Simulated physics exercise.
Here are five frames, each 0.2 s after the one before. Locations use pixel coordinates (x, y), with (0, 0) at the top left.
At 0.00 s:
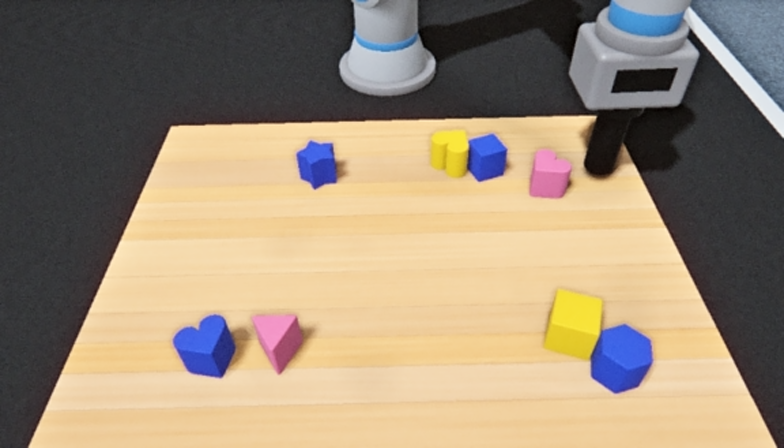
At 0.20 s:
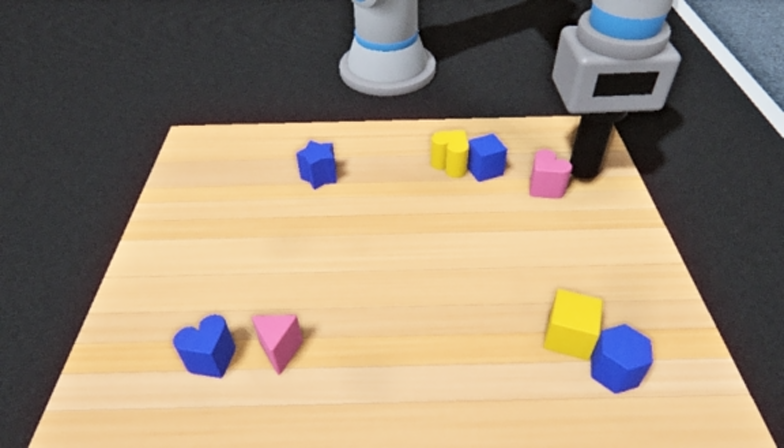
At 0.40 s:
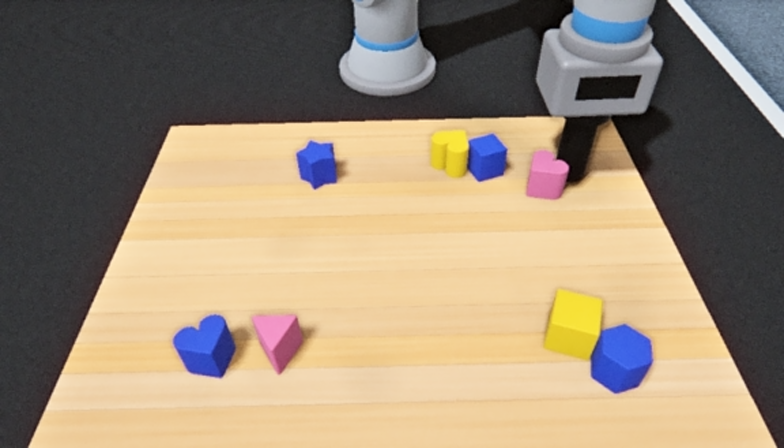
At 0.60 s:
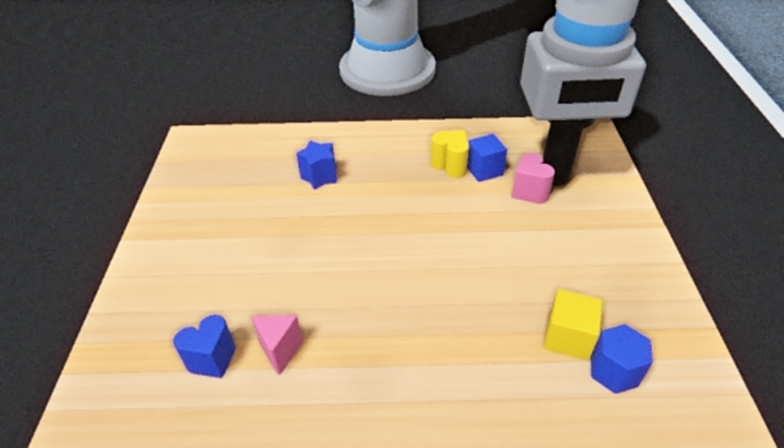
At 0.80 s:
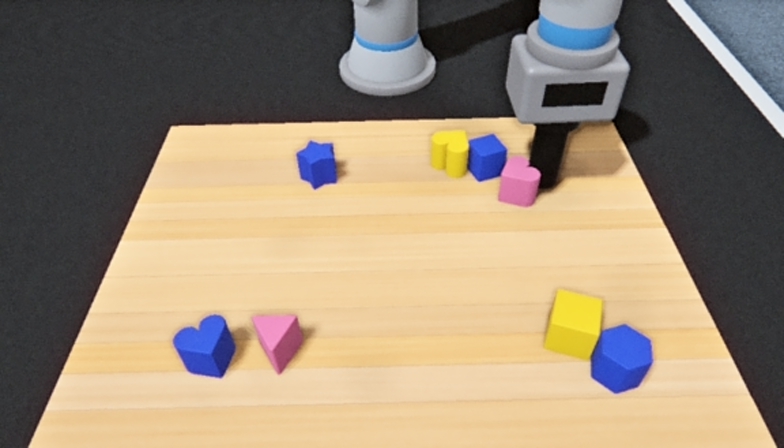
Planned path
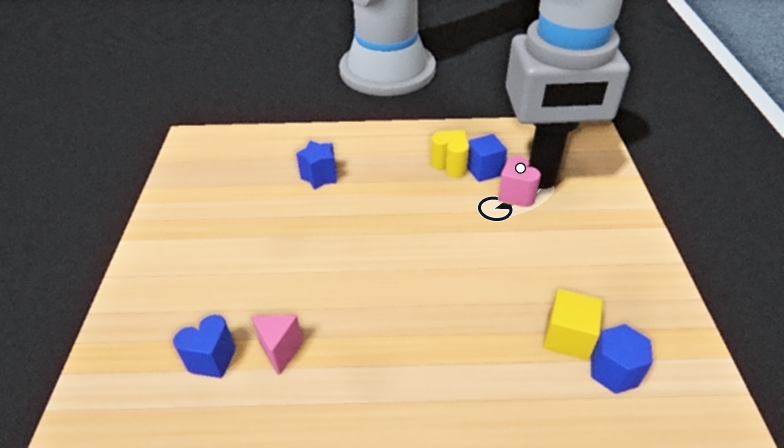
To begin with, a robot arm's dark pusher stands just right of a pink heart-shaped block near the back of a wooden board scattered with blue, yellow and pink blocks. It moves left to the heart, then pushes it a short way left and slightly forward, closer to the blue cube.
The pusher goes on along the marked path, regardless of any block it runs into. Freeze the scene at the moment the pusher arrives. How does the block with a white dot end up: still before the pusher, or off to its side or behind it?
Once the path is finished, the block with a white dot still sits ahead of the pusher.
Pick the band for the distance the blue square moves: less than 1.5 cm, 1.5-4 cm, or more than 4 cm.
It travels less than 1.5 cm.
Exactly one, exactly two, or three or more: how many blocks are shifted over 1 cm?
That makes 1 block.
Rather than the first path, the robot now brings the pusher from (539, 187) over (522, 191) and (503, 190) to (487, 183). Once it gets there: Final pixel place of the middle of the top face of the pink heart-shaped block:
It sits at (477, 172).
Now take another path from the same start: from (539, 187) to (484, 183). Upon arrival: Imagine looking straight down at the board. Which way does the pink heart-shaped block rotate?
Counterclockwise from above.
Drawn move, from (539, 187) over (528, 197) and (513, 204) to (495, 209); the dot is on the pink heart-shaped block.
The first path, step by step. Halfway along, pusher (522, 194); pink heart-shaped block (499, 180).
At the end, pusher (496, 202); blue square still; pink heart-shaped block (472, 188).
